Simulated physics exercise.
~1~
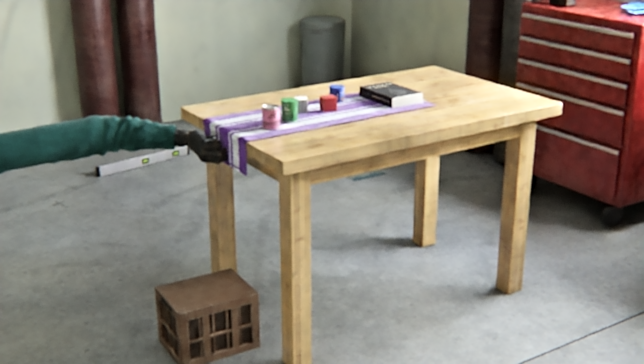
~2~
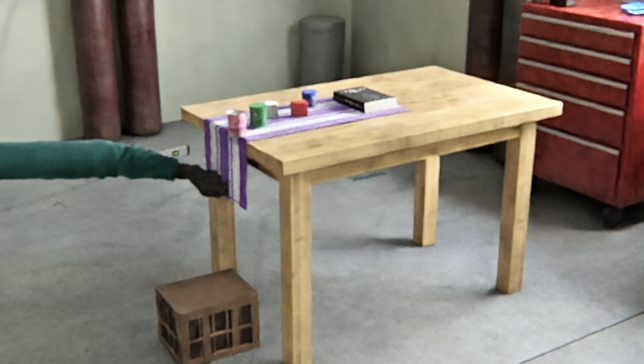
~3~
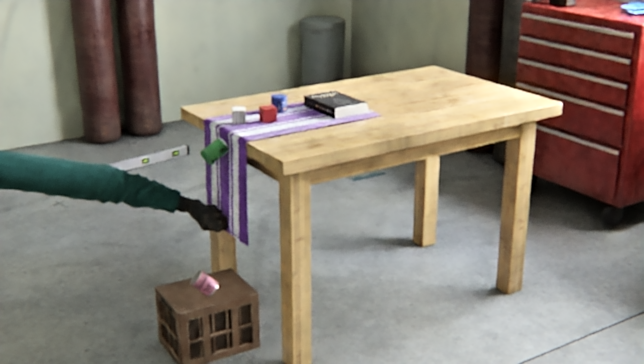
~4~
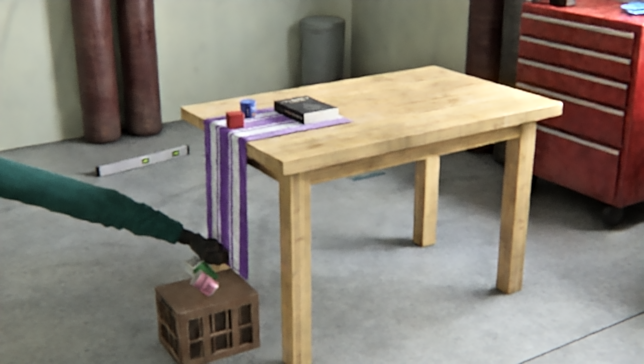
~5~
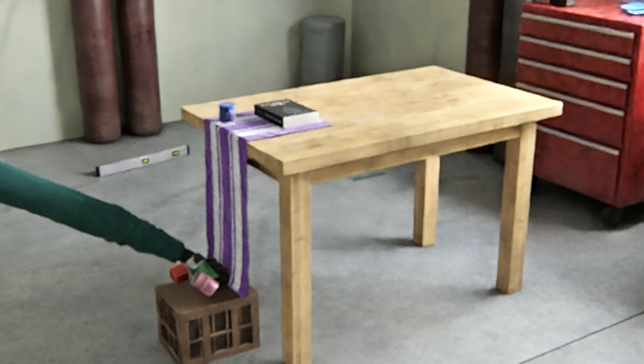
A green-sleeved arm with a dark hand reaches in from the left and draws a purple and white striped cloth off the near left end of a wooden workbench, seen from a still view slightly above a grey-floored workshop. On the cloth sit a pink can, a green can, a white cube, a red cube, a blue pot and a dark book. As the cloth slides left and down, the pink can drops onto the brown crate below. The green can tumbles after it, then the white cube, and finally the red cube. The cloth's hem ends at the crate, with the blue pot and book still on the bench.
